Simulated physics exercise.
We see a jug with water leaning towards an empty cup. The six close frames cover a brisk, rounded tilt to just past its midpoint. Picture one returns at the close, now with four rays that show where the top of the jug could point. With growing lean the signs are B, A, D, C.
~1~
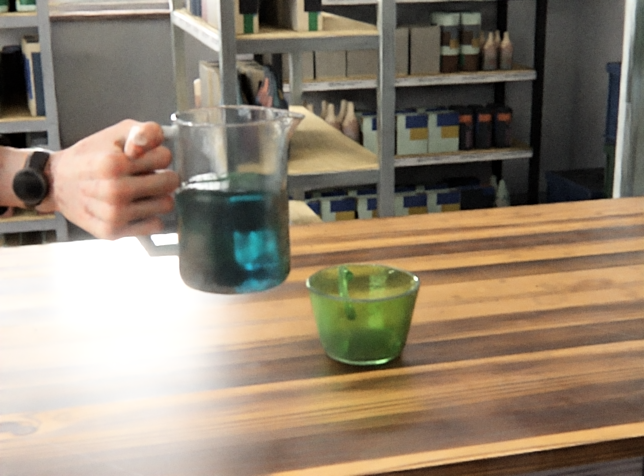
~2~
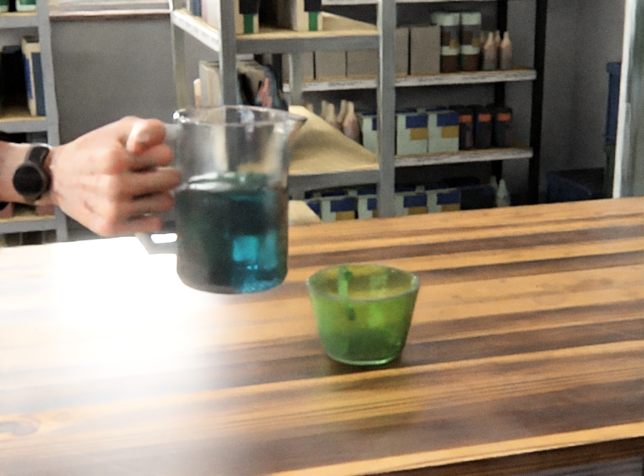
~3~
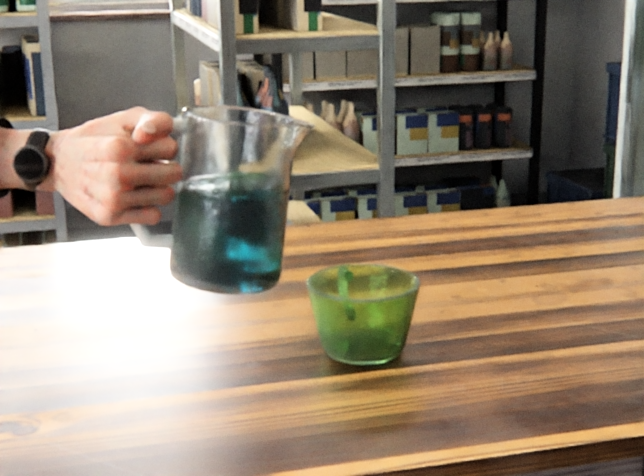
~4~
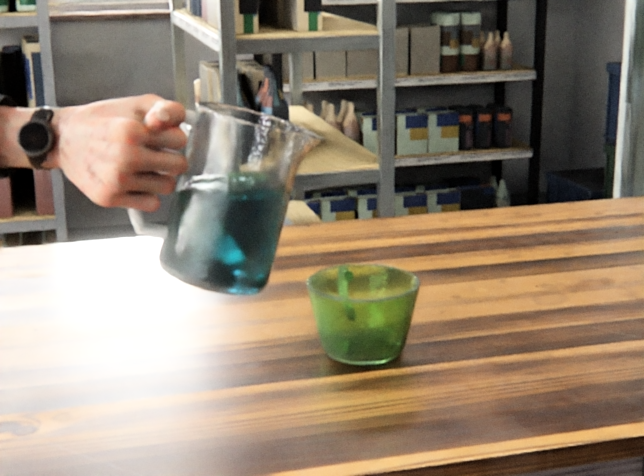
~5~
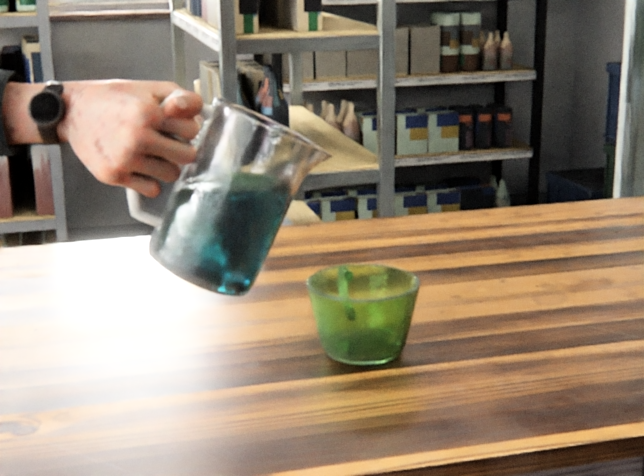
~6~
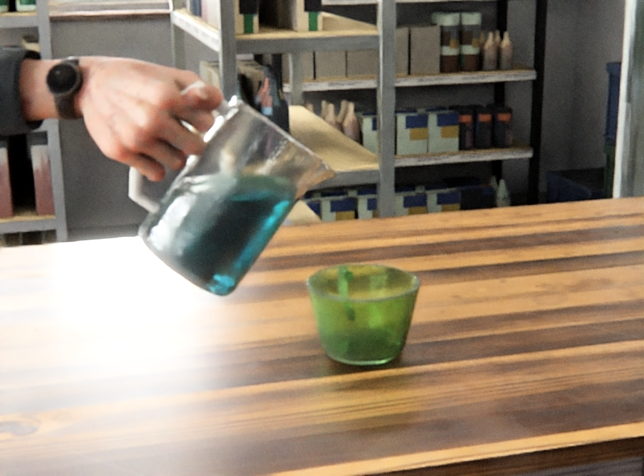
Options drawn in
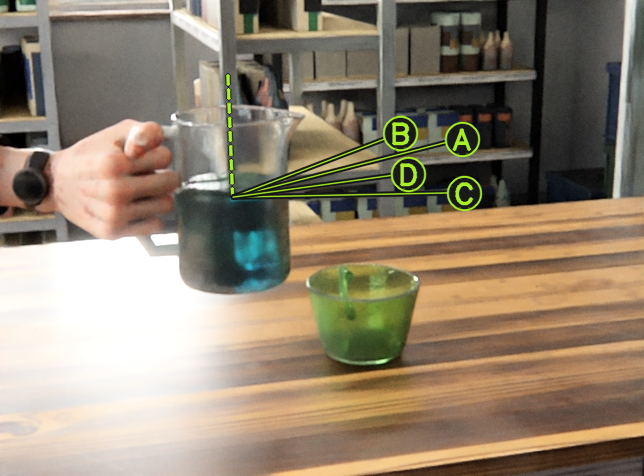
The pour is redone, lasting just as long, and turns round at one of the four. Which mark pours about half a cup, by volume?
It is B.
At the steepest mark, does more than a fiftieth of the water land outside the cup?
Yes, it does.
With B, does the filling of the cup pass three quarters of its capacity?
No, it does not.
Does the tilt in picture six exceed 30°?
Yes, it does.
On the marked copy, A at (445, 142); B at (384, 138); C at (447, 192); D at (391, 175).
Choosing A, the cup ends with about 64 % of what it can hold; 10 % of the water is spilt.
Choosing B, the cup ends with about 53 % of what it can hold; 3 % of the water is spilt.
Choosing C, the cup ends with about 69 % of what it can hold; 34 % of the water is spilt.
Choosing D, the cup ends with about 72 % of what it can hold; 20 % of the water is spilt.
